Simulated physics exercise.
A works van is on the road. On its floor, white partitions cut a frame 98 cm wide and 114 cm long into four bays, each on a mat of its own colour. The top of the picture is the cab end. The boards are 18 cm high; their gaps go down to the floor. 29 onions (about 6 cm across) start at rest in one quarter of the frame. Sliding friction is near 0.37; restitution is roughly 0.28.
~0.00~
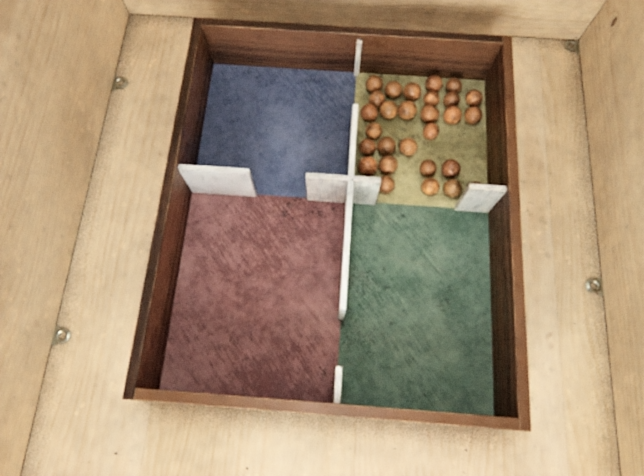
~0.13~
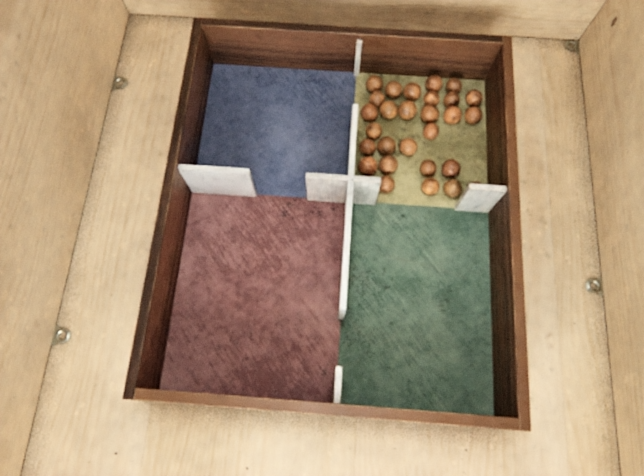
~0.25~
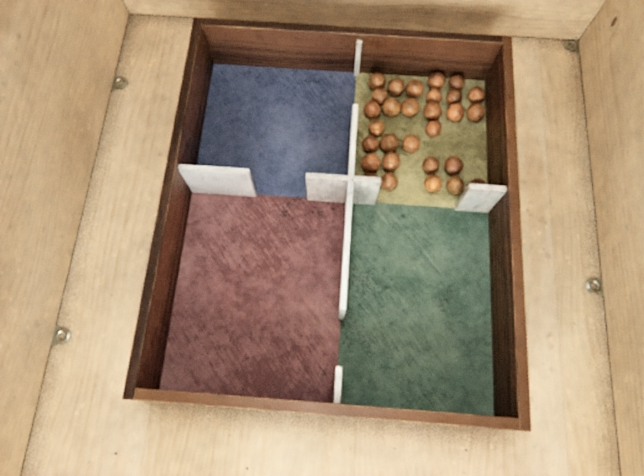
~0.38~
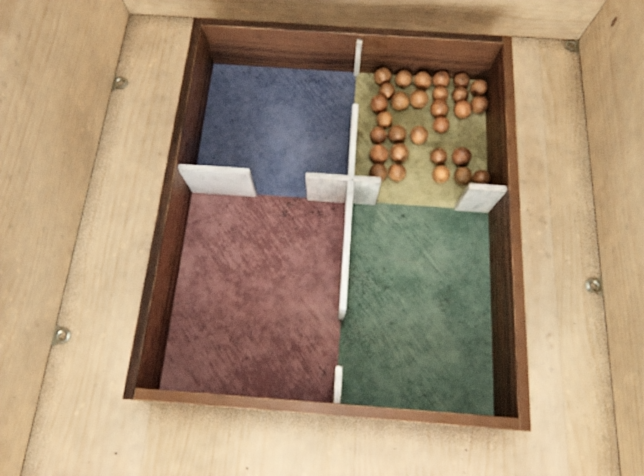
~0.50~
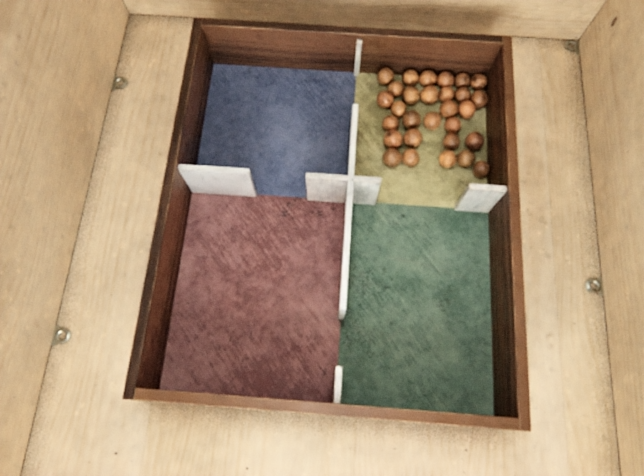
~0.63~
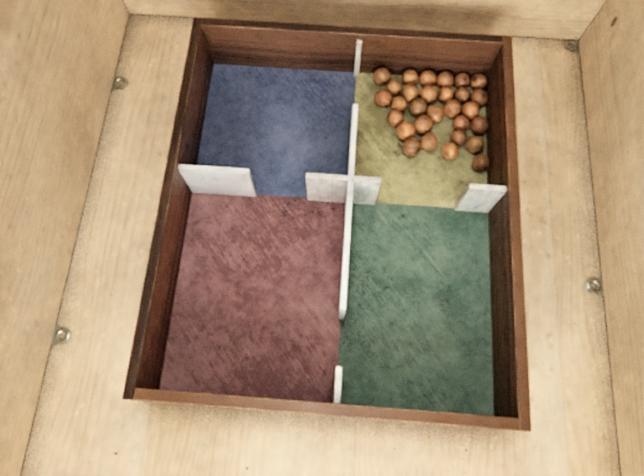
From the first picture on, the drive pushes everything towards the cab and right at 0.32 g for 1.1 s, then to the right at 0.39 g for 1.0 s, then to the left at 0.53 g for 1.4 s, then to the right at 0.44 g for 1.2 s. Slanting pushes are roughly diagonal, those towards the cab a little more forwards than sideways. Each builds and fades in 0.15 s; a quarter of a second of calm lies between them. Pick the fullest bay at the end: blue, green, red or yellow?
The largest share ends in the yellow bay.
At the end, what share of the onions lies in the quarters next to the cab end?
About 100 per cent.
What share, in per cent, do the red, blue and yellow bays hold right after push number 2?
By then: Red 0, blue 0, yellow 100 per cent.
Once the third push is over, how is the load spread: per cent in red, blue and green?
Red 0, blue 70, green 0 per cent.
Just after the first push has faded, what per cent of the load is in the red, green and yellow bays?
Red 0, green 0, yellow 100 per cent.
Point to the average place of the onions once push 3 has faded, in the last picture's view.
Around (274, 126).
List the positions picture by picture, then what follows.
The first frame shows middle of the blue mat (277, 128); middle of the green mat (418, 303); middle of the red mat (258, 291); middle of the yellow mat (420, 137); 29 in the yellow bay.
In the second frame, 29 in the yellow bay.
In the third frame, 29 in the yellow bay.
In the fourth frame, 29 in the yellow bay; the onion farthest behind, in the direction of the first push, is at (378, 173).
In the fifth frame, 29 in the yellow bay; the onion farthest behind, in the direction of the first push, is at (392, 158).
In the sixth frame, 29 in the yellow bay; the onion farthest behind, in the direction of the first push, is at (412, 147).
After push 1 (1.34 s), 29 in the yellow bay.
After push 2 (2.59 s), 29 in the yellow bay.
After push 3 (4.24 s), 20 in the blue bay and 9 in the yellow bay.
After push 4 (5.69 s), 1 in the red bay, 7 in the blue bay and 21 in the yellow bay.
Outcome (at 6.00 s), 1 in the red bay, 7 in the blue bay and 21 in the yellow bay.
